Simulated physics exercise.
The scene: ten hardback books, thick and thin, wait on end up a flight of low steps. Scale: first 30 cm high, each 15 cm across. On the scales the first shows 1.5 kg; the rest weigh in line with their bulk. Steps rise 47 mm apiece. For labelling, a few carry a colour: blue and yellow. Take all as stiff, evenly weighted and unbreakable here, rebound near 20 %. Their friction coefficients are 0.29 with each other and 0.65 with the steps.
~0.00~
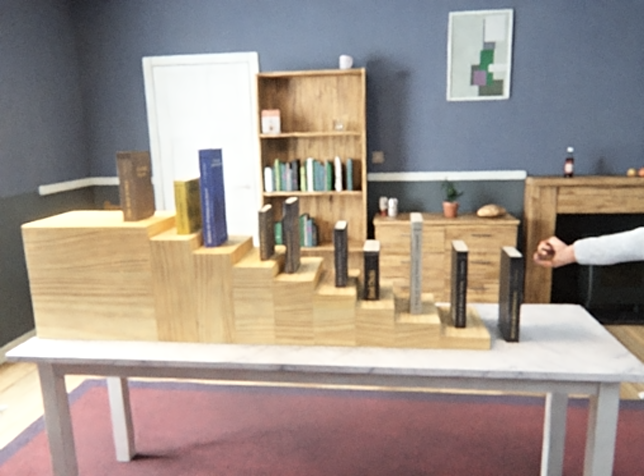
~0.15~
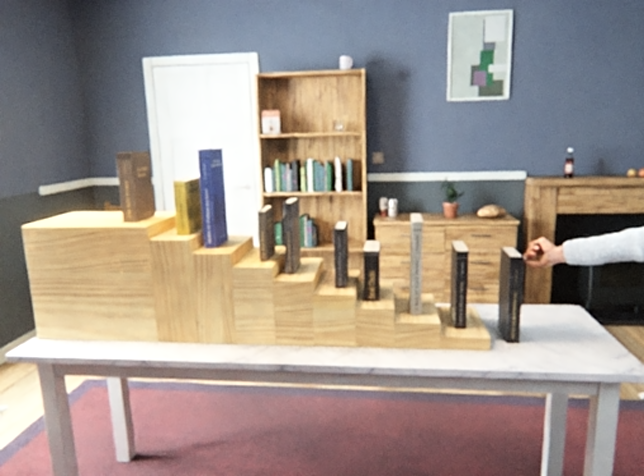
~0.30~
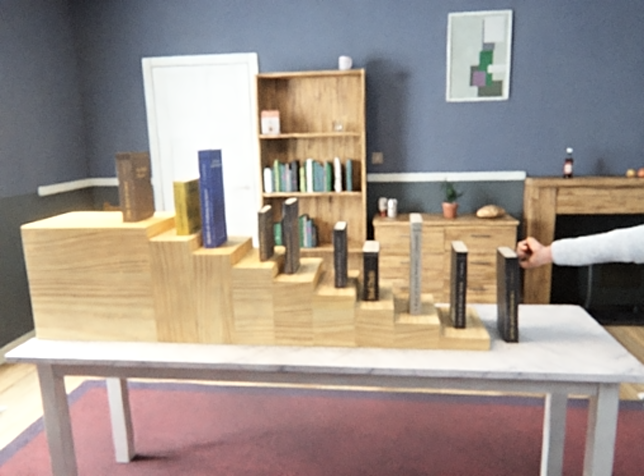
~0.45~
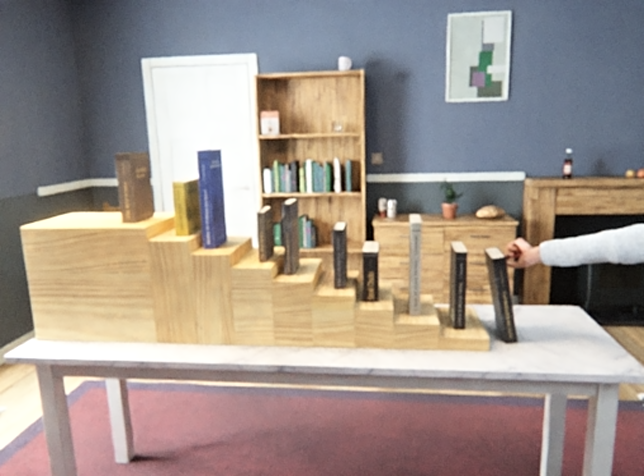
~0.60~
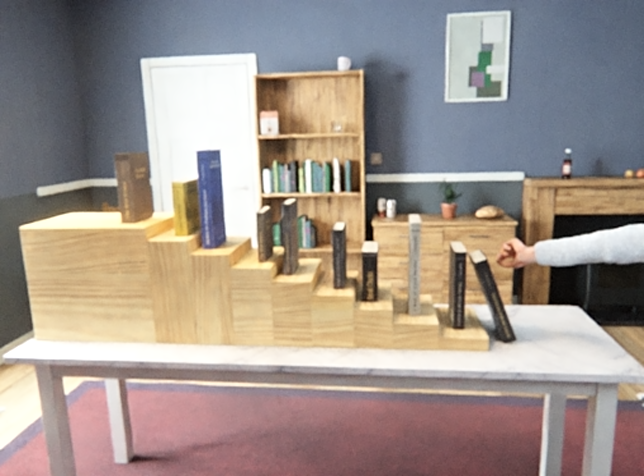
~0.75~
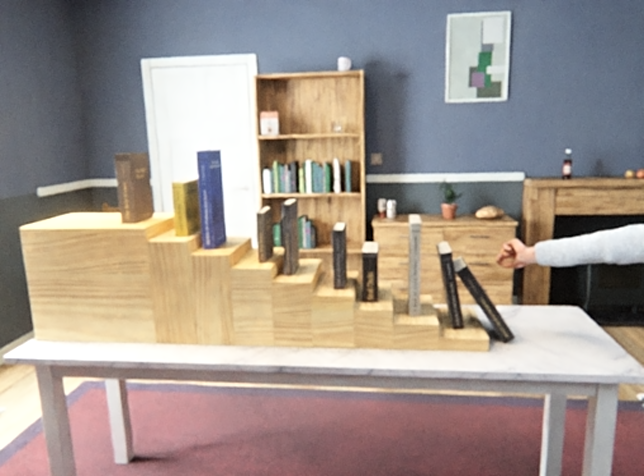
A hand reaches in from the right and pushes the nearest dark book, which leans left against the next one, and that book begins tilting left as the hand stays back. Upright books stand on wooden steps rising leftward, with blue and yellow ones near a brown one at the top. A still camera faces the white table in a blue-walled room with a bookcase behind.
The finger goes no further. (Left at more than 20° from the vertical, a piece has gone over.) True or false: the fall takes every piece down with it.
False, not every piece goes over.
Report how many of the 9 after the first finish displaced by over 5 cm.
Answer: 6.
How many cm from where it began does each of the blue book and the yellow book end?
Net displacement (cm): Blue = 0; yellow = 0.
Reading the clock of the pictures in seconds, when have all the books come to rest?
That happens at roughly 2.0 seconds.
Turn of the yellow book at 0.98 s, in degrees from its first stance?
Rotation: Approx. 0°.
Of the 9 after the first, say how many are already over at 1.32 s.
Tally at that time: 4.
After 0.98 s, 2 of the 9 other books over.
After 1.32 s, 4 of the 9 other books over.
At rest (2.2 s), 6 of the 9 other books over; blue book unmoved; yellow book unmoved. Three left standing. As the last picture would show them, middles, blue book near (212, 198), yellow book near (187, 207).
